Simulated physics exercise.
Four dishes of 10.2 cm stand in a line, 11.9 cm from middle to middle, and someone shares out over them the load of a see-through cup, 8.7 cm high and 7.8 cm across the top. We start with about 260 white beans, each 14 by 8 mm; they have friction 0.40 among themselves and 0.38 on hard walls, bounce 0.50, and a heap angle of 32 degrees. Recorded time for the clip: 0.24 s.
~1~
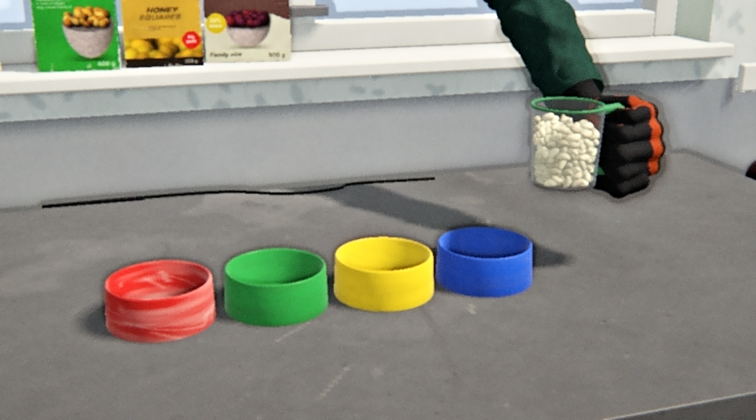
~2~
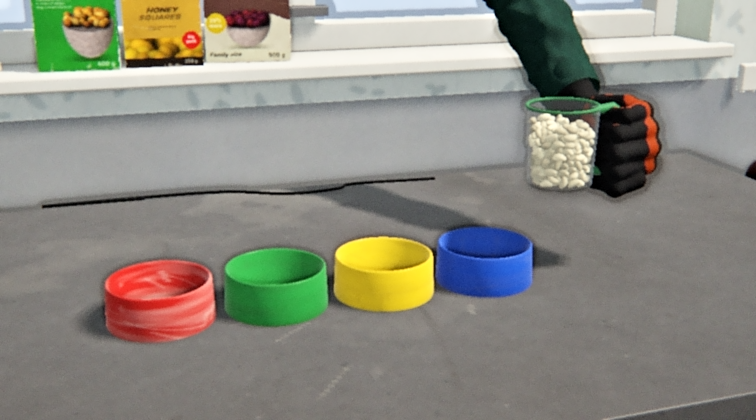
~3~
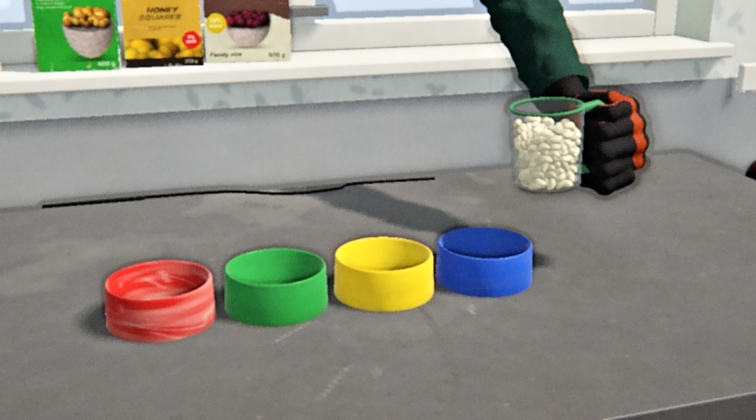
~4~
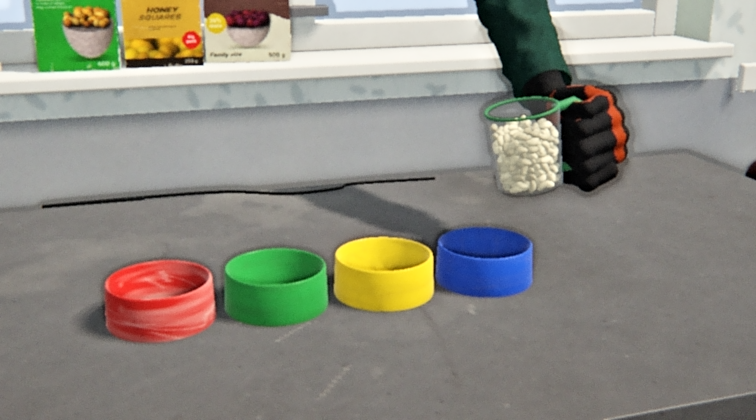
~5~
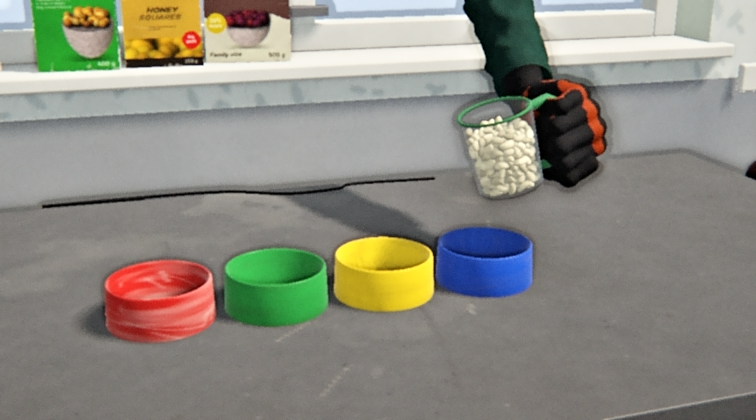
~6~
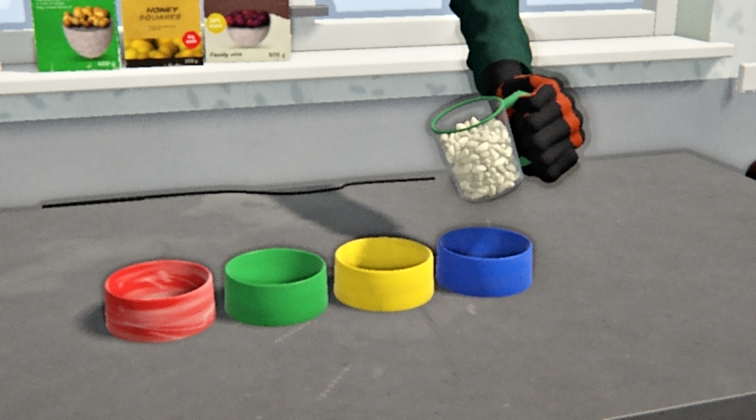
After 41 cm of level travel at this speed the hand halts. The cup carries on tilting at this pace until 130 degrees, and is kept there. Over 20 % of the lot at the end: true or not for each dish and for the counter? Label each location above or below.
Labels - red: Above, blue: Below, green: Below, yellow: Below, counter: Above.
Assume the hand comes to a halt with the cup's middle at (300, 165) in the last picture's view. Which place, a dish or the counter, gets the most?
Green.
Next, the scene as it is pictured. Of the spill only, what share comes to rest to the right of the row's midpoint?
The answer is some 0 per cent.
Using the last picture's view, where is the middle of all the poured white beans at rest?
(136, 311).
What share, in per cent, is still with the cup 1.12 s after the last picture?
Around 0 in a hundred.
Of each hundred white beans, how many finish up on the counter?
I'd put it near 35 per cent.
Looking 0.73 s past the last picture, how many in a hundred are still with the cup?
About 50 %.
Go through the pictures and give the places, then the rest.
The first picture shows cup at (565, 144), tilt 0 degrees, lip at (536, 107), moved 0.0 cm; middle of the pieces at (563, 149); blue dish at (485, 243); yellow dish at (384, 255); green dish at (275, 267); red dish at (159, 280).
The second picture shows cup at (561, 144), tilt 1 degrees, lip at (531, 109), moved 0.5 cm; middle of the pieces at (559, 150).
The third picture shows cup at (547, 145), tilt 5 degrees, lip at (514, 112), moved 2.2 cm; middle of the pieces at (546, 151).
The fourth picture shows cup at (526, 147), tilt 10 degrees, lip at (489, 118), moved 4.9 cm; middle of the pieces at (525, 152).
The fifth picture shows cup at (503, 149), tilt 16 degrees, lip at (461, 124), moved 7.6 cm; middle of the pieces at (502, 154).
The sixth picture shows cup at (480, 151), tilt 22 degrees, lip at (435, 131), moved 10.4 cm; middle of the pieces at (480, 156); blue dish at (485, 243); yellow dish at (384, 255); green dish at (275, 267); red dish at (159, 280).
Then, 0.44 s after the last picture, tilt 74 degrees; cup holds 100 %.
Then, 0.73 s after the last picture, tilt 108 degrees; cup holds 50 %, red 10 %.
Then, 1.12 s after the last picture, tilt 130 degrees; cup holds 0 %, red 65 %.
In the end, red 65 %, blue 0 %, green 0 %, yellow 0 %, counter 35 %.
